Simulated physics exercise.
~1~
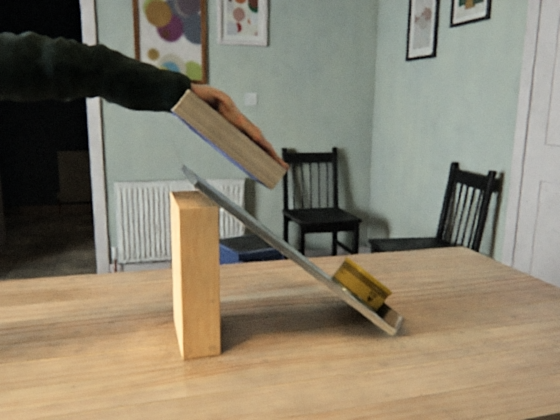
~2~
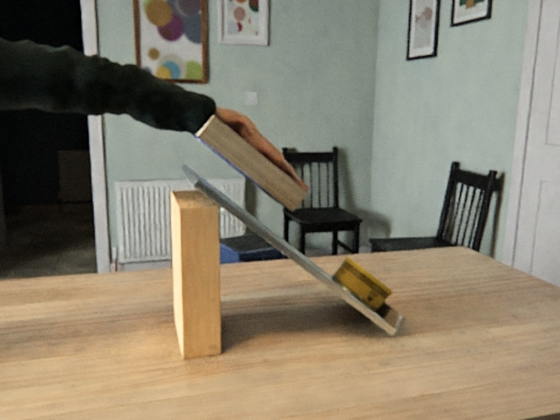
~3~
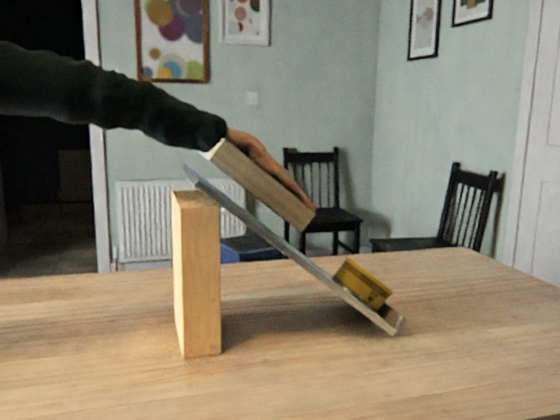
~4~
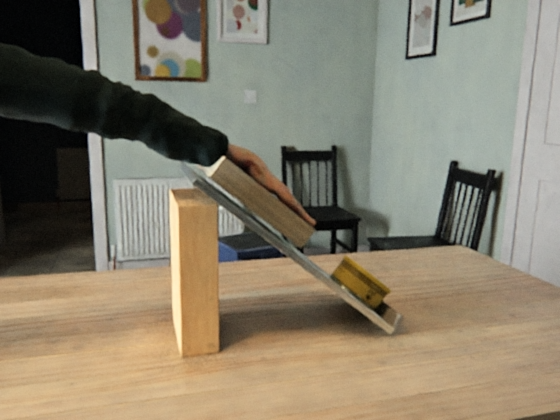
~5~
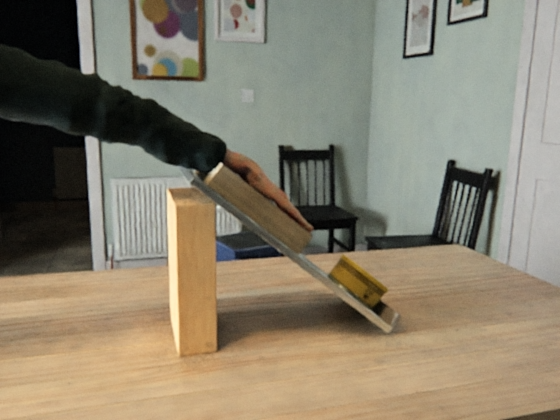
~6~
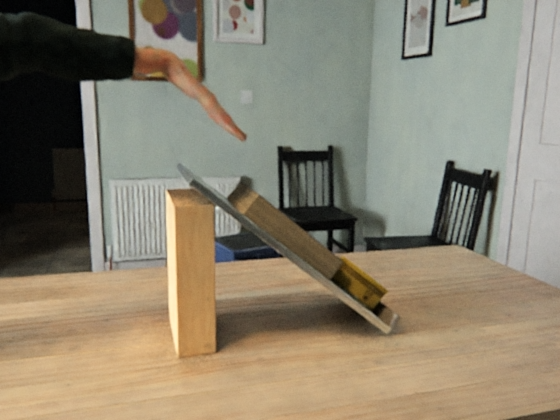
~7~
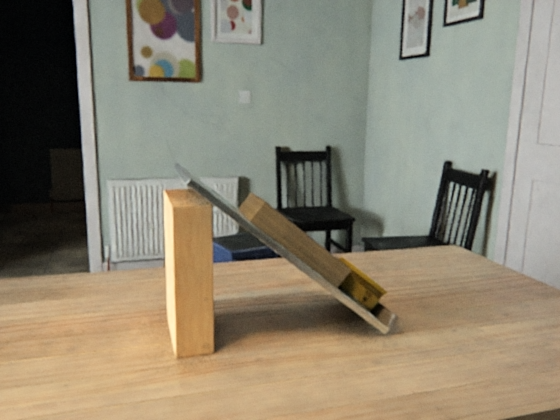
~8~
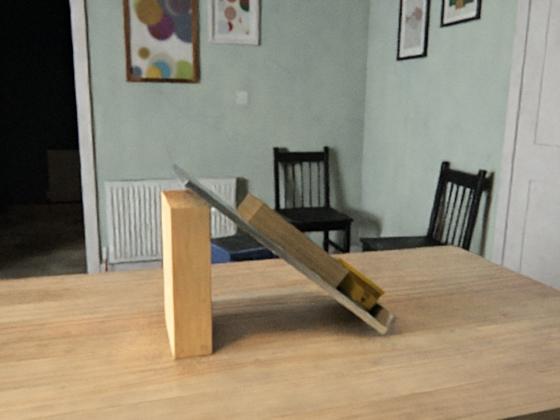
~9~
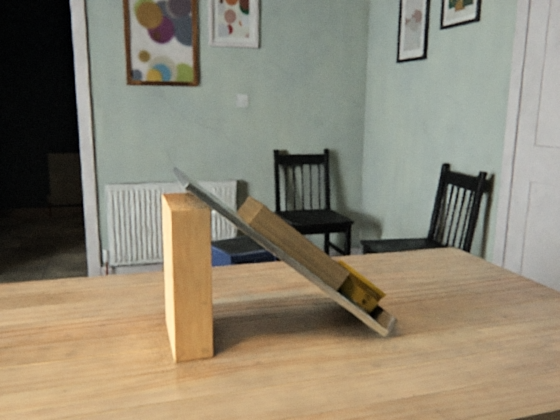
A hand in a dark sleeve reaches in from the left over a wooden table, seen from the side in a pale green room with black chairs and framed prints. A grey board slopes down to the right, its upper end resting on an upright wooden block, and a small yellow tub sits near its foot. The hand lowers a thick blue book with its page edges showing onto the board, then lets go and draws back. The book slides a short way down the slope to the tub. It comes to rest there, with the tub and board still in place.
